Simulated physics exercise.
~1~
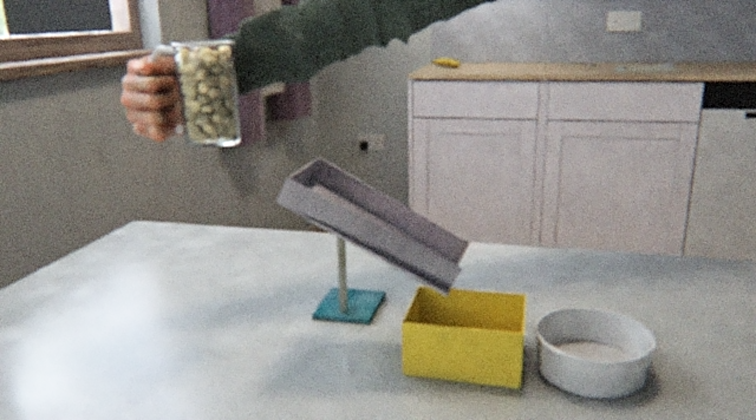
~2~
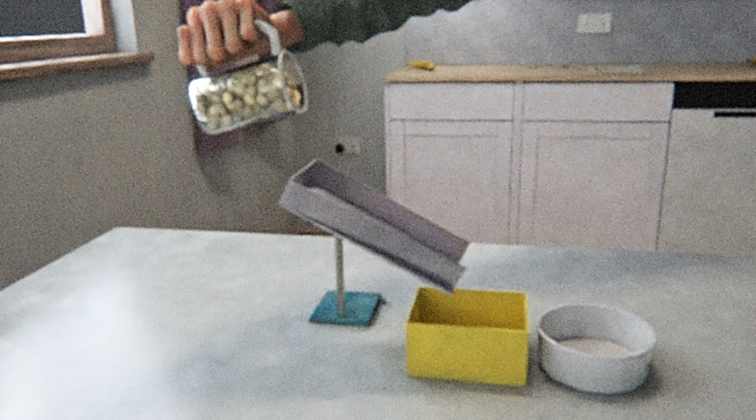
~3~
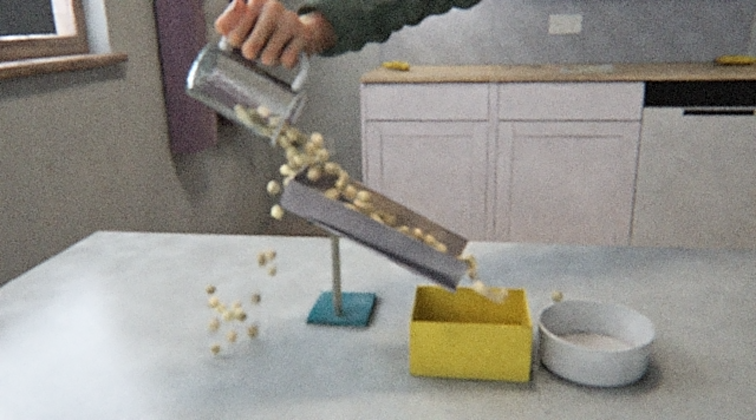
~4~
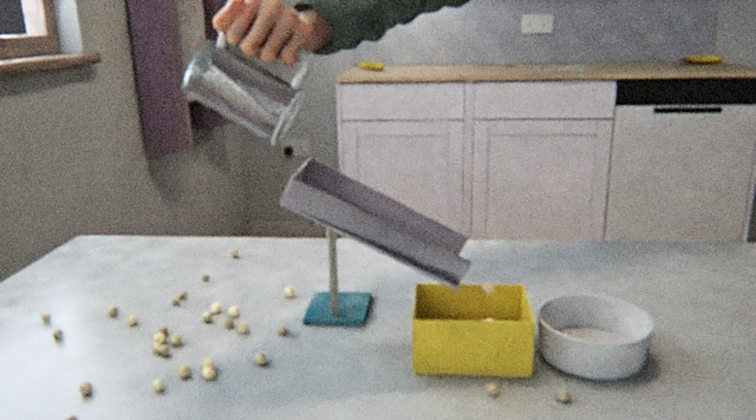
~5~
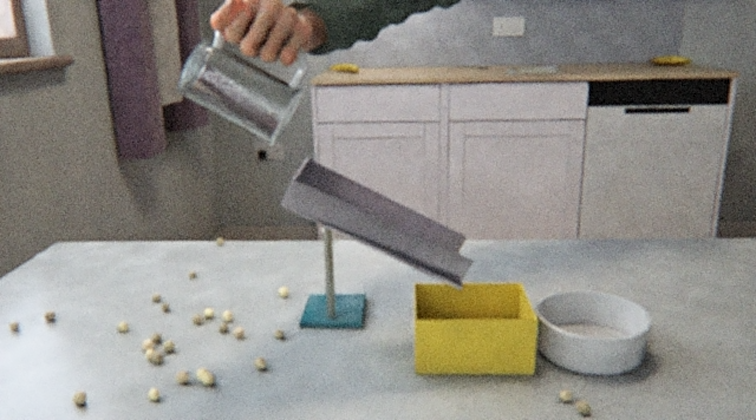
Hand tipping a glass jug of nuts onto a sloping chute, most sliding into a yellow tin, others scattering across the table.
